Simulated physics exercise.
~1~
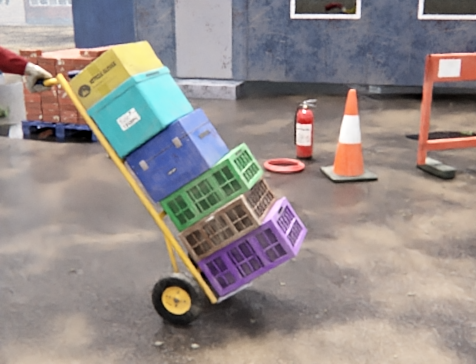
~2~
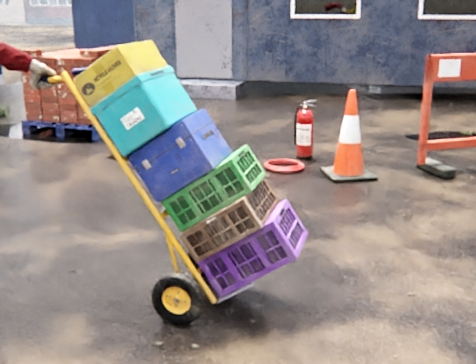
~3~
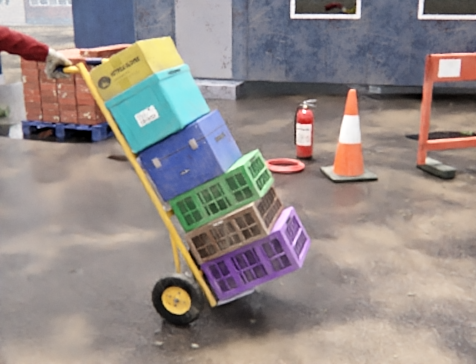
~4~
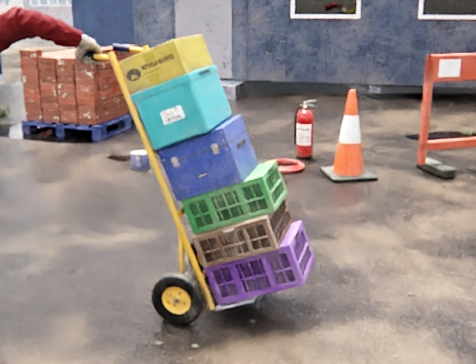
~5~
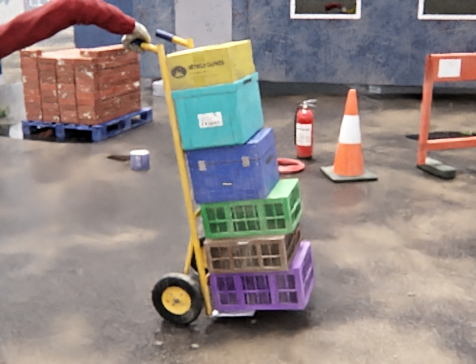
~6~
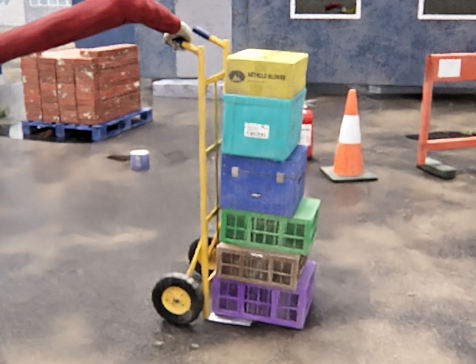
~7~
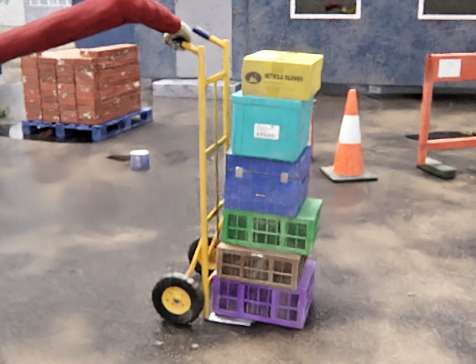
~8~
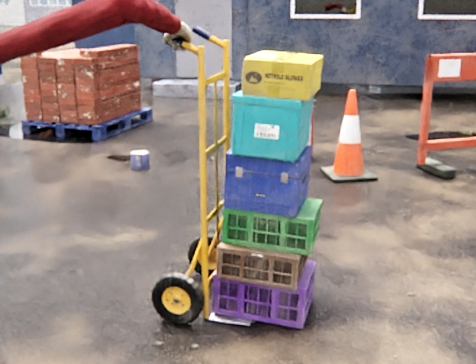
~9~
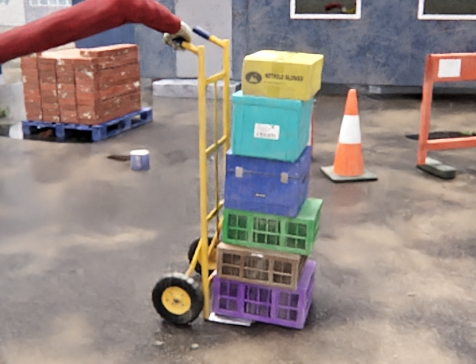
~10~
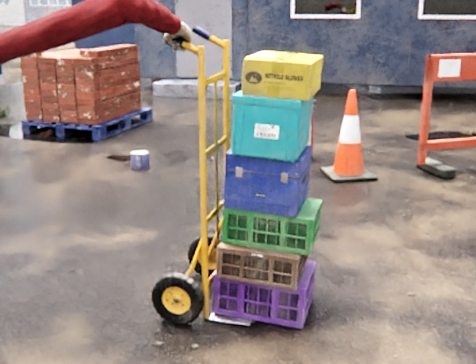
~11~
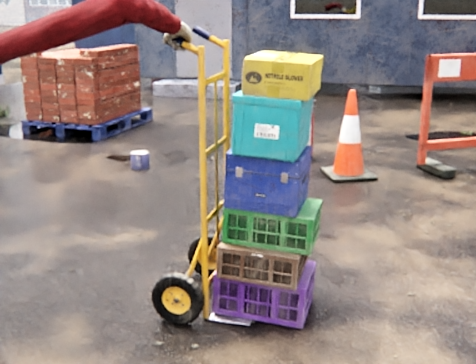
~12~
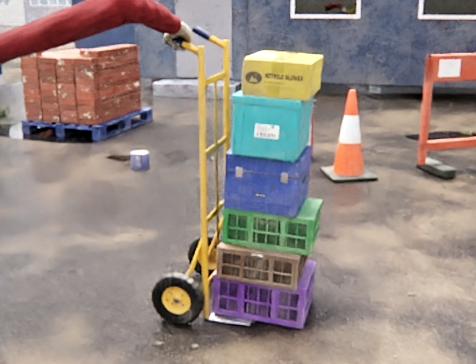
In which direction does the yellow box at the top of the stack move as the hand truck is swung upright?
The yellow box moves to the right.
